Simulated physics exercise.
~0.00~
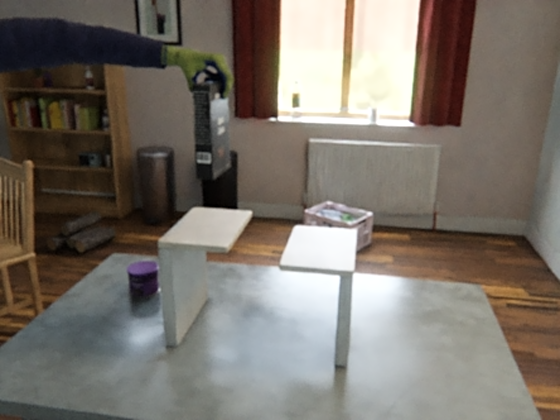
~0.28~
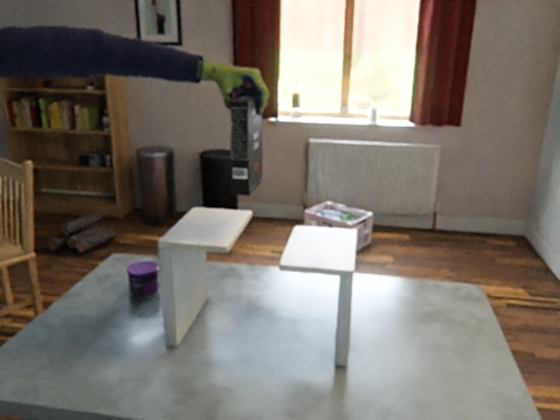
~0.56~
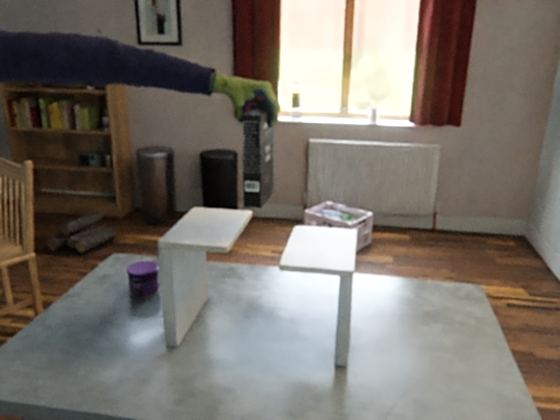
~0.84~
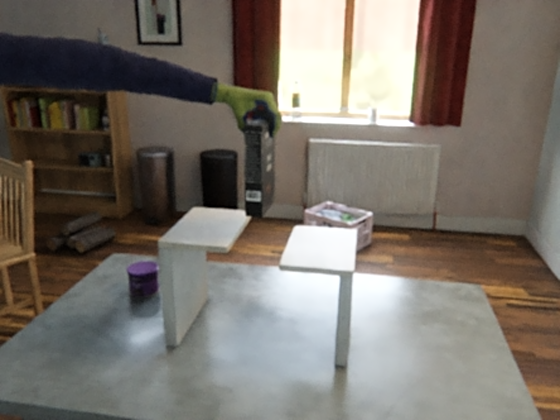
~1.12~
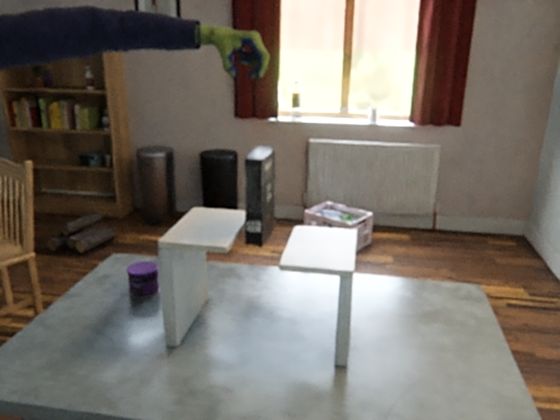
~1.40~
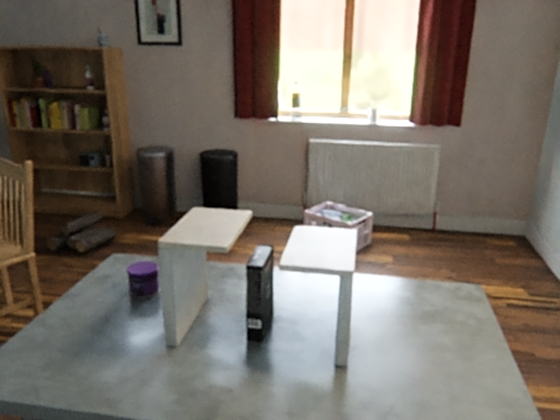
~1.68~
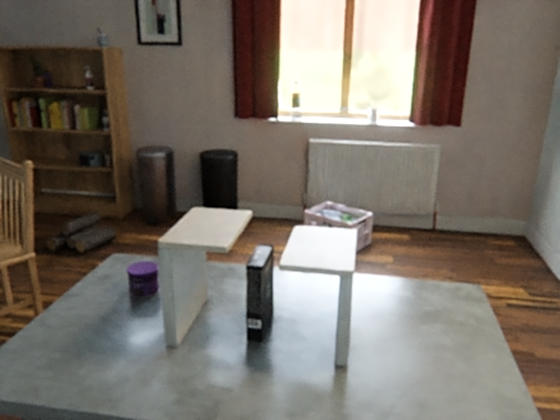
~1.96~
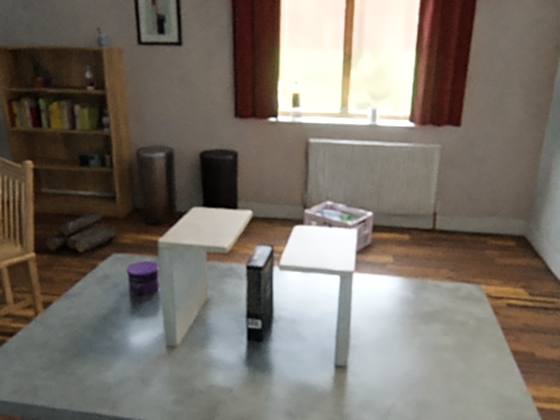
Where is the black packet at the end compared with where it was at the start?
At the start the black packet is held in the air above the left ledge, and at the end it stands upright on the grey tabletop between the two ledges, lower and farther to the right.
The clip opens with a hand in a green glove, at the end of a dark sleeve, holding a black packet upright above two pale ledges on a grey tabletop, with a purple tin standing at the left. The arm carries the packet to the right and then lowers it toward the gap between the ledges. The hand lets go and draws back to the left as the packet drops. Passing down through the gap, the packet lands upright on the tabletop. It stays standing between the ledges, while the tin has not moved.
